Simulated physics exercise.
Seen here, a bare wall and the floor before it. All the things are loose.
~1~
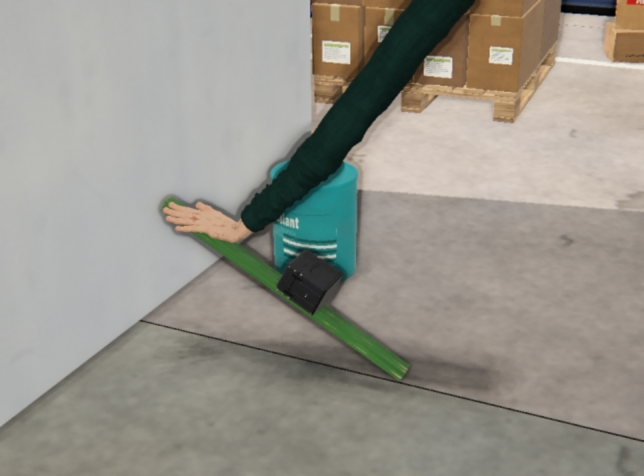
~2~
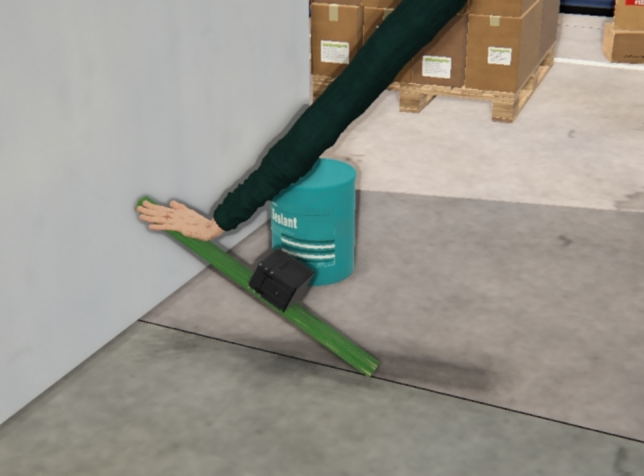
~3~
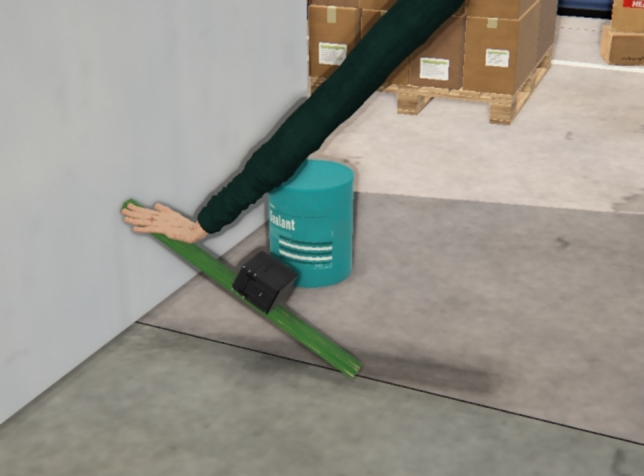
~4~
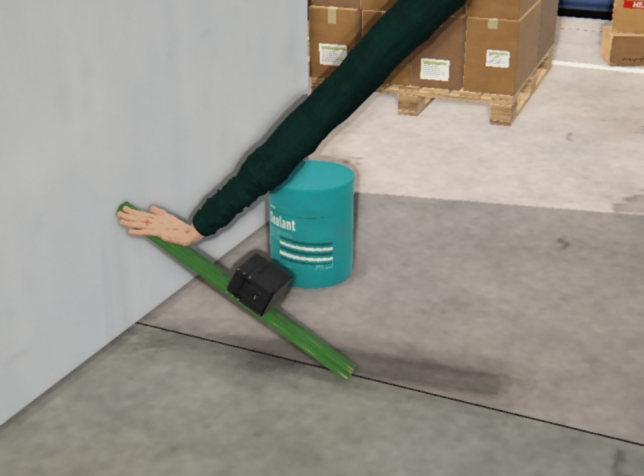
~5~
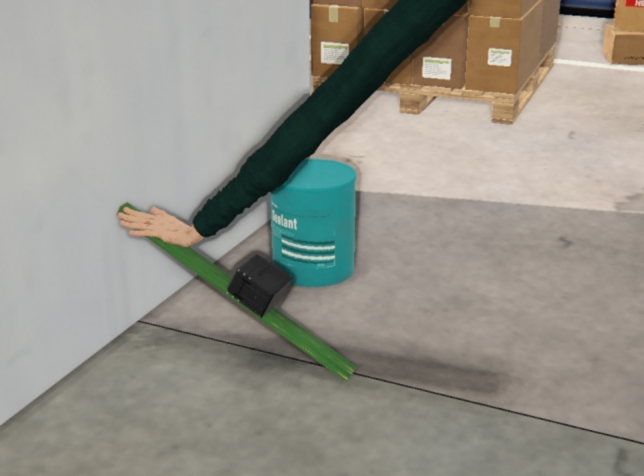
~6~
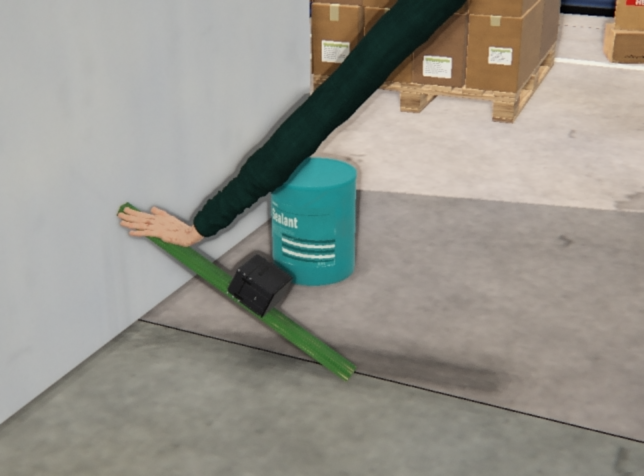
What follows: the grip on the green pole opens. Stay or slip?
Here the pole slides down.
Then, 0.30 s after the last picture, green pole 16° lower than it was left near (246, 325).
Then, 0.40 s after the last picture, green pole 27° lower than it was left near (251, 346).
Then, 0.50 s after the last picture, green pole 27° lower than it was left near (251, 350).
At rest, moved from the start, green pole; turquoise pail in place. Seen from the same camera at the end, green pole near (251, 350). The pole slips out.
